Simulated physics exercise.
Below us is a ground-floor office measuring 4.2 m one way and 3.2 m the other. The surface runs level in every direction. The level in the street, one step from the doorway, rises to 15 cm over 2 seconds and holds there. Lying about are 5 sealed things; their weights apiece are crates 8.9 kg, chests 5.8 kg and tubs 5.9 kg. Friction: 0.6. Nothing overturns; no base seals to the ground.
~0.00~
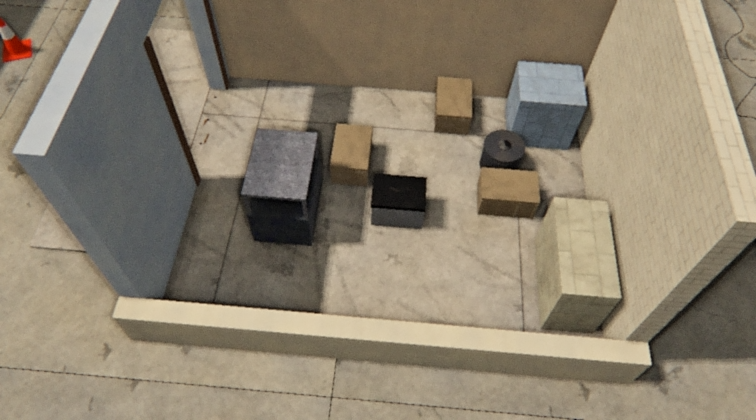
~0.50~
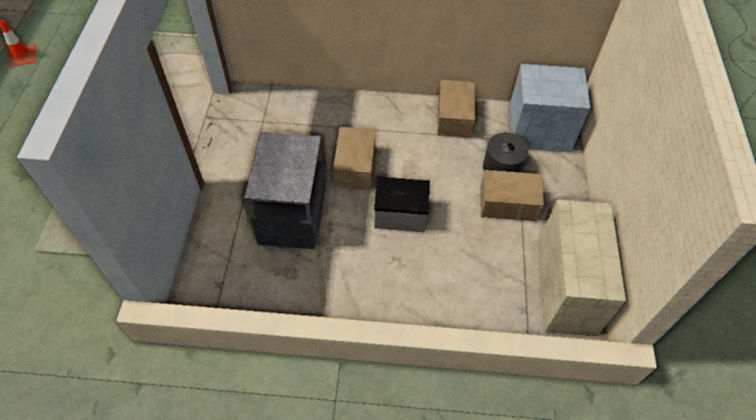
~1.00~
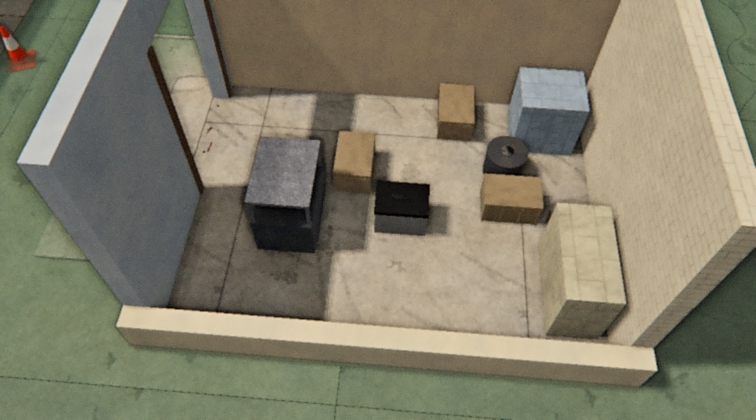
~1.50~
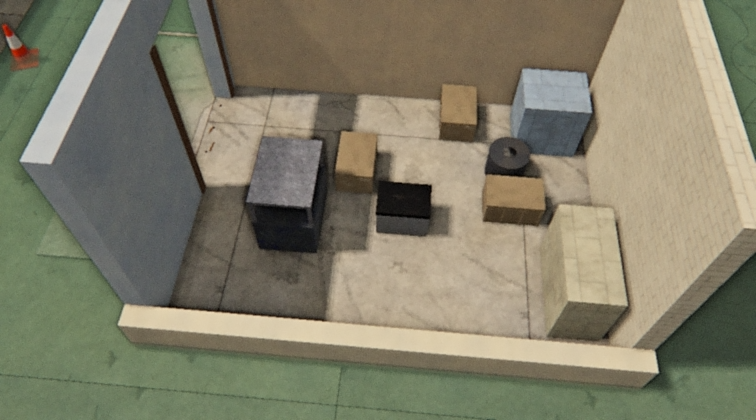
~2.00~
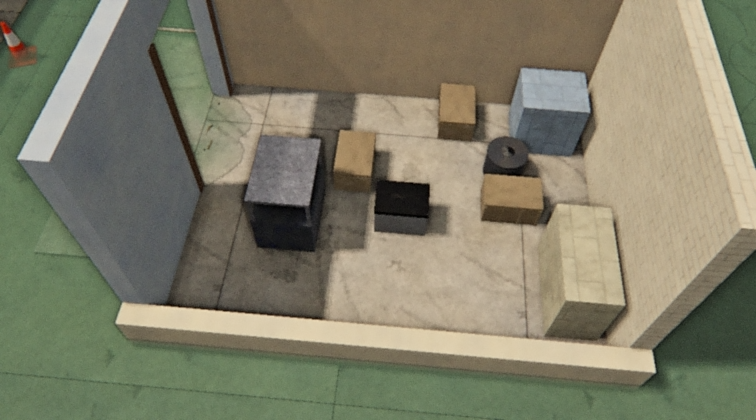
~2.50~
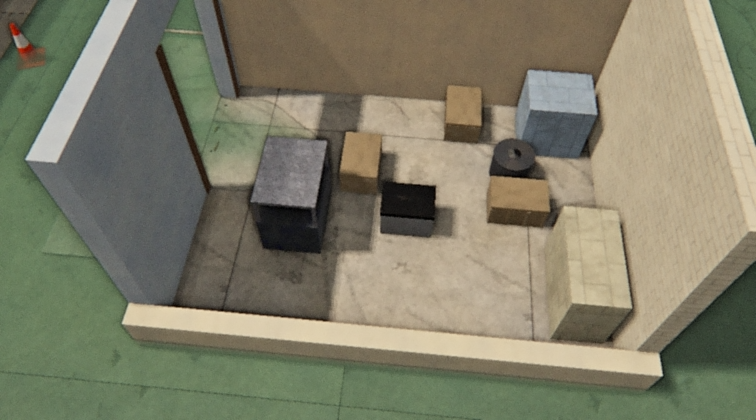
A roofless room with pale, blue-grey and brown walls is seen from high above, beyond its low front wall. A dark grey block stands left of centre, with small brown boxes, a black box, a dark round tub, a pale blue block and a cream chest to the right. Green water surrounds the walls, then creeps through the left doorway across the floor; the objects stay put as the view shifts slightly.
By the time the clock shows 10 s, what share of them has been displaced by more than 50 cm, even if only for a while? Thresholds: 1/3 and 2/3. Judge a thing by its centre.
I bet the count comes out high.
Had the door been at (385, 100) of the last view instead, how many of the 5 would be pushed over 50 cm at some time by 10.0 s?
So the tally would be 2.
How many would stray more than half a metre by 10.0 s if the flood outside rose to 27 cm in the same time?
5.
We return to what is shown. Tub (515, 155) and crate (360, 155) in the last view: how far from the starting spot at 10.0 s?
The first is 60 cm from its start, the second 200 cm.
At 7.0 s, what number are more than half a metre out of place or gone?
That would be 3.
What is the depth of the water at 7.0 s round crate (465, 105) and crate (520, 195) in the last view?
About 9 and 6 cm.
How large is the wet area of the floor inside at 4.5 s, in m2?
That flooded area is roughly 7.5 m2.
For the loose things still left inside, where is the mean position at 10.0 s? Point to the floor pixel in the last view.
Mean position approx. (490, 263).
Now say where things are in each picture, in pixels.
A crate at (352, 146) rests on the ground; a chest at (399, 191) rests on the ground; water covers 0.0 m2; 0 of 5 have shifted, in the first frame.
A crate at (355, 149), on the bottom; a chest at (403, 194), on the bottom; water covers 0.0 m2; 0 of 5 have shifted, in the second frame.
A crate at (355, 153), on the bottom; a chest at (402, 198) rests on the ground; 0.0 m2 under water; 0 of 5 have shifted, in the third frame.
A crate at (357, 153), on the bottom; a chest at (404, 198) rests on the ground; water covers 0.0 m2; 0 of 5 have shifted, in the fourth frame.
A crate at (355, 152) rests on the ground; a chest at (403, 197), on the bottom; water covers 0.3 m2; 0 of 5 have shifted, in the fifth frame.
A crate at (361, 154), on the bottom; a chest at (409, 199), on the bottom; 1.1 m2 under water; 0 of 5 have shifted, in the sixth frame.
After 3.5 s 0 of 5 are over 50 cm from their spots; 0 afloat.
After 4.5 s 1 of 5 are over 50 cm from their spots; 0 afloat.
After 7.0 s 3 of 5 are over 50 cm from their spots; 4 afloat.
After 10.0 s 5 of 5 are over 50 cm from their spots, and 5 have been at some point; 5 afloat.
